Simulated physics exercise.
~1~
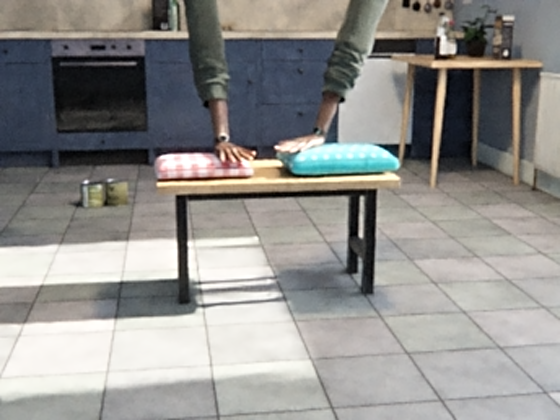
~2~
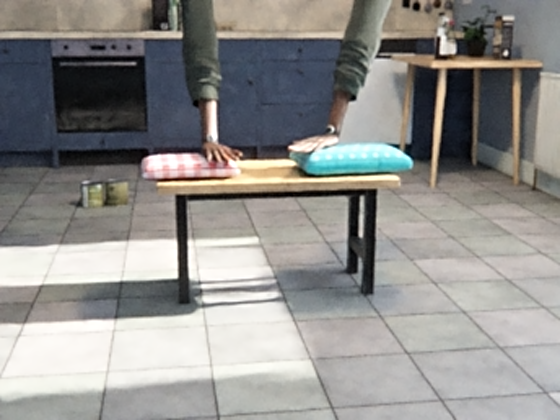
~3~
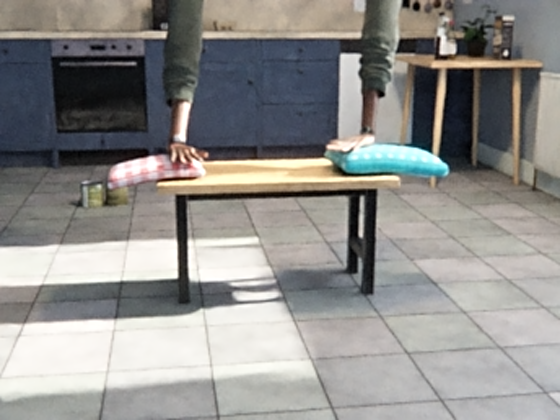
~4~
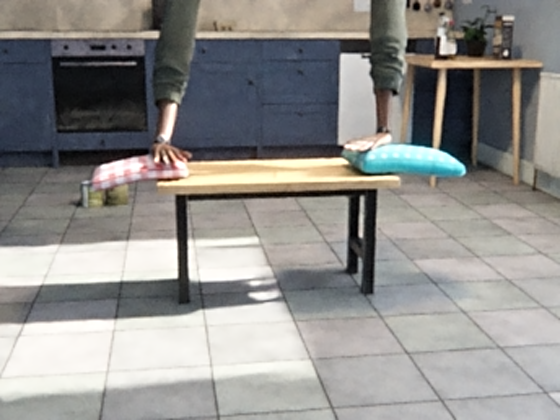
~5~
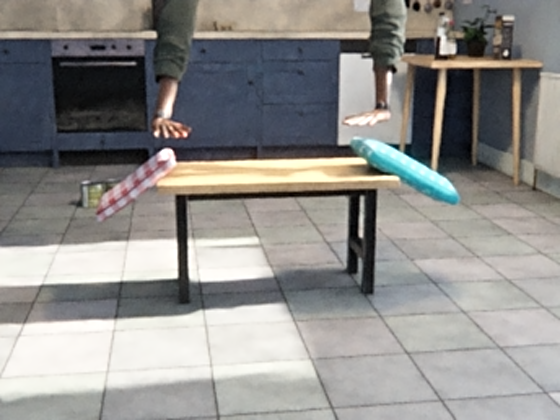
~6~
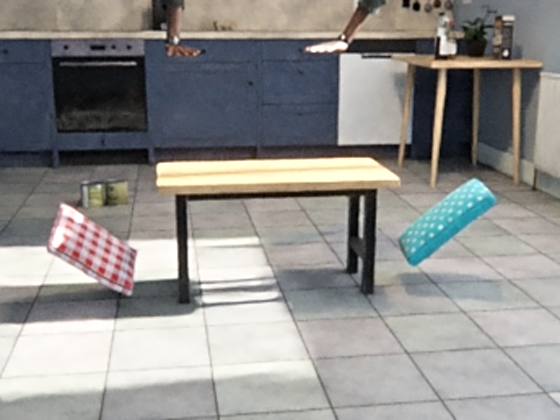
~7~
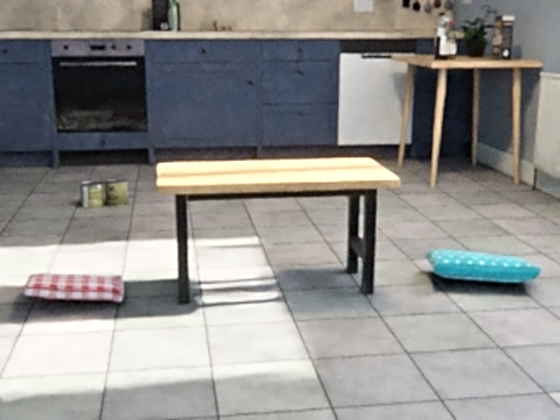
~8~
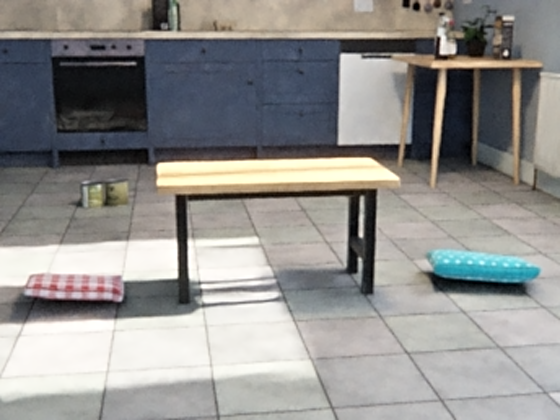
In a kitchen, two hands slid a red checked cushion left and a turquoise one right across a low wooden table until they hung over its ends, then lifted away, and both cushions tipped off and dropped to the tiled floor, where they lay still.
